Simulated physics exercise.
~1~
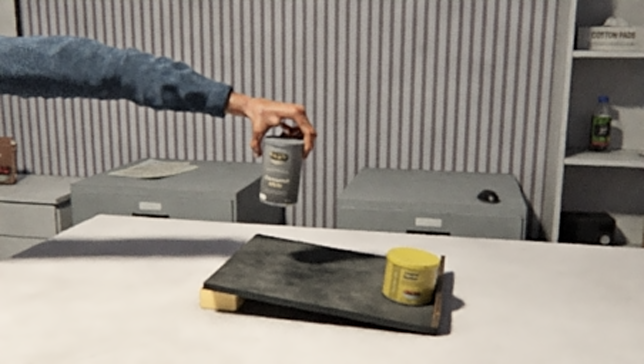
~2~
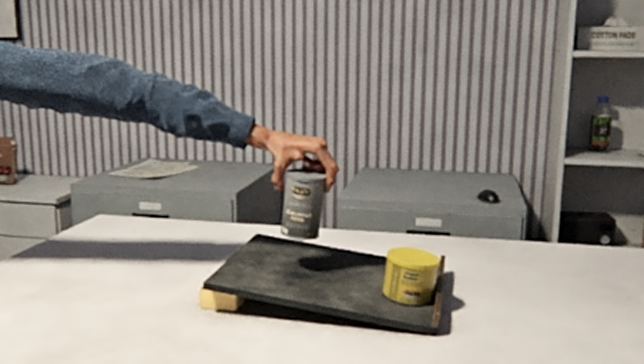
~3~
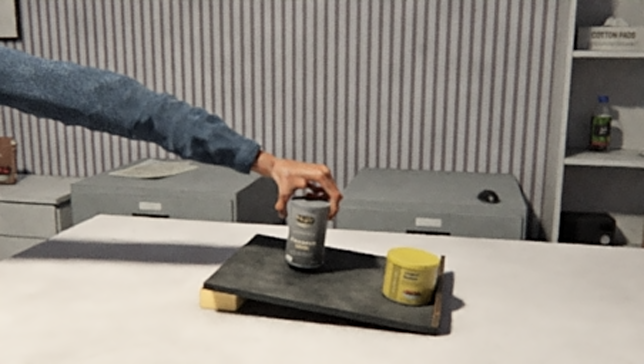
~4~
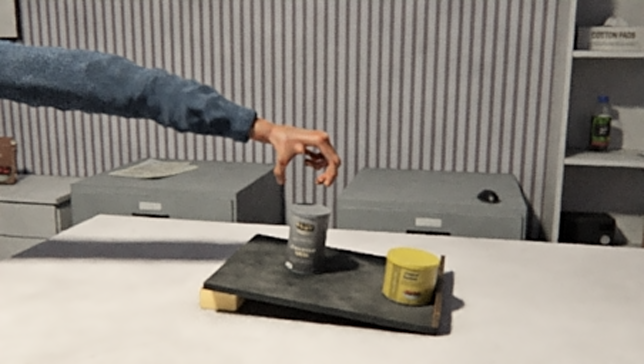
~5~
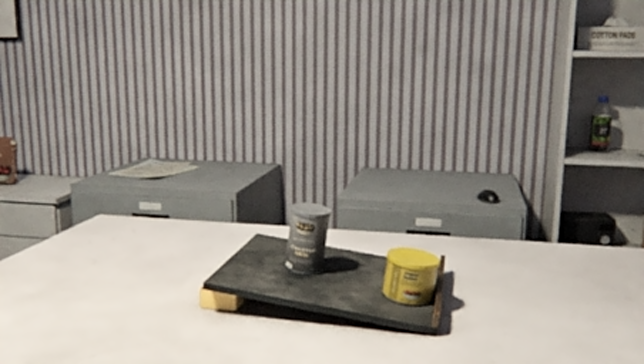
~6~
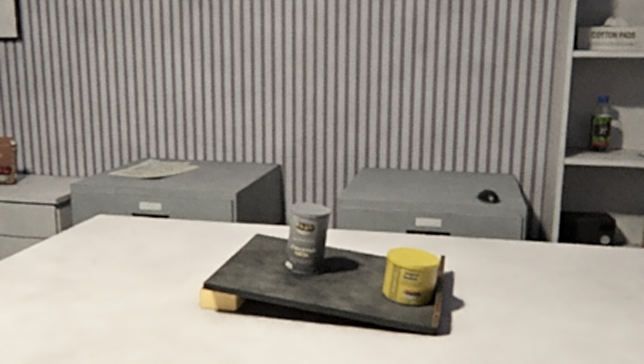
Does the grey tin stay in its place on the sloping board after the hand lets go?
Yes, the grey tin stays upright where the hand put it on the board.
